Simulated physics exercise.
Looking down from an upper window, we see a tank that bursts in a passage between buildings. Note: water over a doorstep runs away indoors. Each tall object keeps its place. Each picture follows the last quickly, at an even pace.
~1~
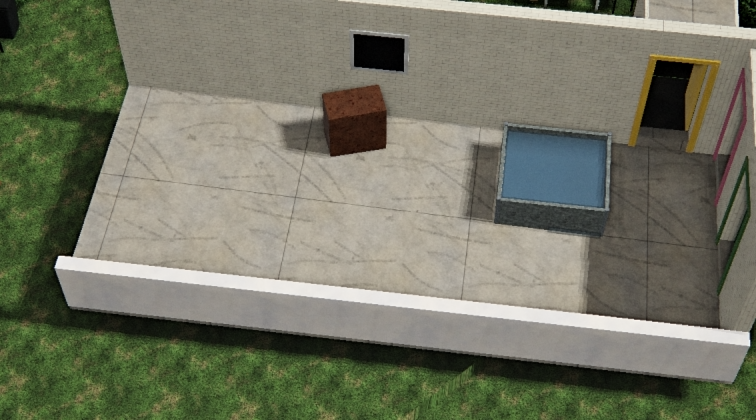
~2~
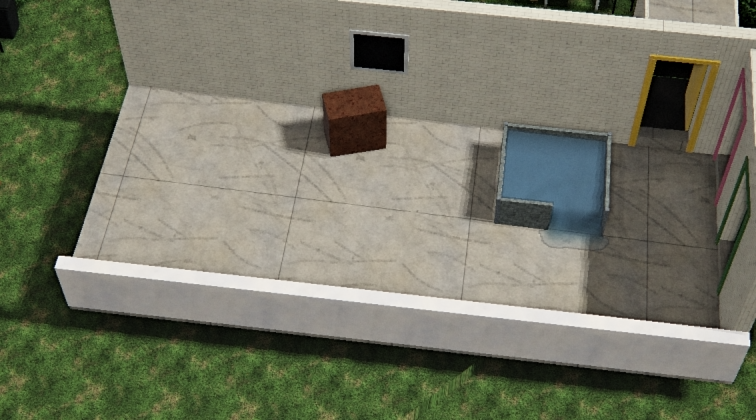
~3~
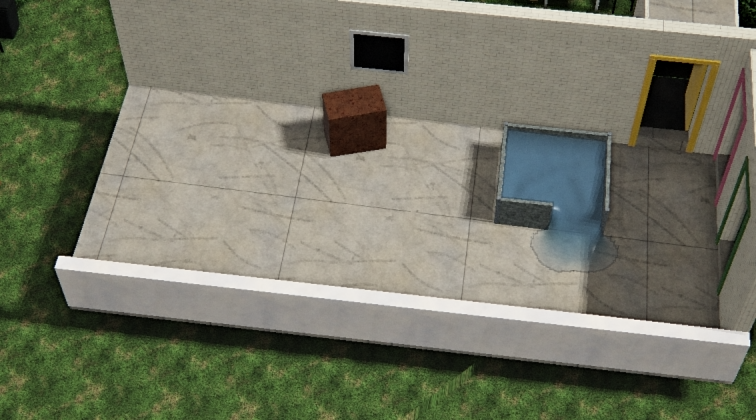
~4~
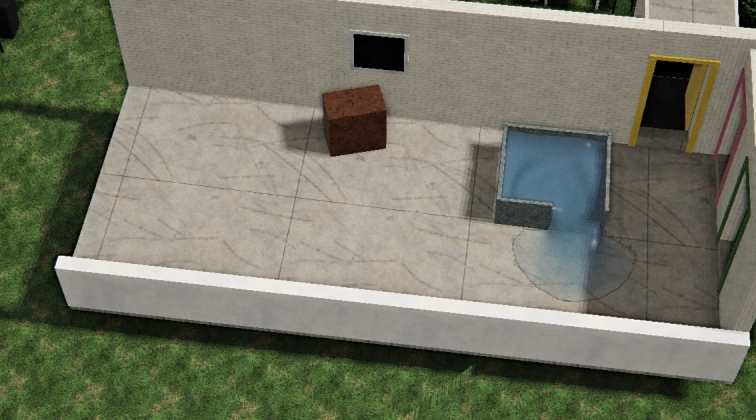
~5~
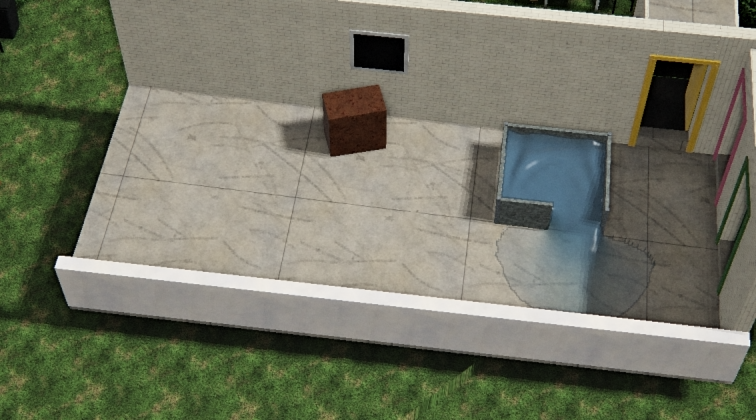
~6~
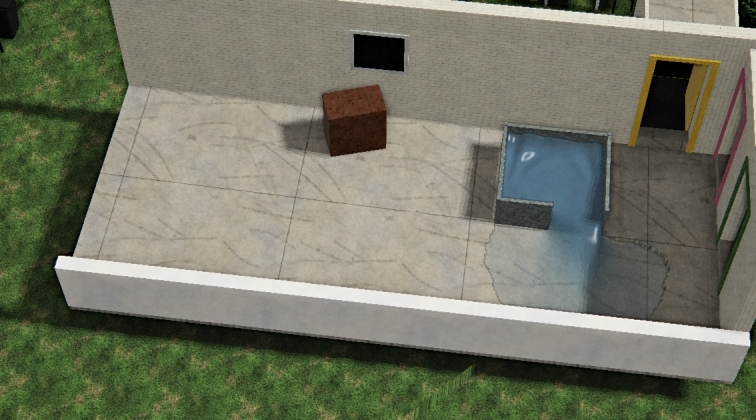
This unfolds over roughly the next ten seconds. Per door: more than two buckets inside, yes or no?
Per door - yellow door: No, pink door: No, green door: No.
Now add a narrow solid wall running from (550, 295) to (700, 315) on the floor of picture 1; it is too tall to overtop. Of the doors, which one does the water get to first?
The first is the green-painted one.
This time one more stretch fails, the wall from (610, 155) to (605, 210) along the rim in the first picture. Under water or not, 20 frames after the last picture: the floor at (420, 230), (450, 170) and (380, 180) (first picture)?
Going through them, the first would be still bare, the next still bare and the last still bare.
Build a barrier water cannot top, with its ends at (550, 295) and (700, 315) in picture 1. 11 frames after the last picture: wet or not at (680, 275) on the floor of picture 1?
There: Flooded.
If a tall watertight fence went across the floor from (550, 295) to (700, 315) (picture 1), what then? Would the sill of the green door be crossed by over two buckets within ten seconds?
Note: Green door exceeds threshold.
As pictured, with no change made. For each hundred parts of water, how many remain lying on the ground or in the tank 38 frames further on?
About 100 per cent.
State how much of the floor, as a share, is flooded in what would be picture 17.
It comes out near 20 percent.
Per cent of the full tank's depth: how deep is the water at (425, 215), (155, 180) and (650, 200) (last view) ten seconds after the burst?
In the order asked, some 4, 0 and 18 in a hundred.
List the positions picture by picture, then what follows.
Still water in the tank at (555, 169), in the first picture.
The front is at (545, 238), out from the gap at (576, 222), in the second picture.
Water pours out at (575, 223) and has run to (554, 266), in the third picture.
The front is at (556, 294), out from the gap at (575, 224), in the fourth picture.
The front is at a hidden place, out from the gap at (575, 224), in the fifth picture.
The front is at a hidden place, out from the gap at (575, 223), in the sixth picture.
A moment on, water covers 15 % of the floor; the yellow door not reached, the pink door not reached, the green door not reached.
Next, water covers 20 % of the floor; the yellow door not reached, the pink door not reached, the green door wet at the sill, nothing in.
Then, water covers 45 % of the floor; the yellow door wet at the sill, nothing in, the pink door wet at the sill, nothing in, the green door wet at the sill, nothing in.
Later, water covers 65 % of the floor; the yellow door wet at the sill, nothing in, the pink door wet at the sill, nothing in, the green door wet at the sill, nothing in.
In the end, water covers 60 % of the floor; the yellow door wet at the sill, nothing in, the pink door wet at the sill, nothing in, the green door wet at the sill, nothing in.
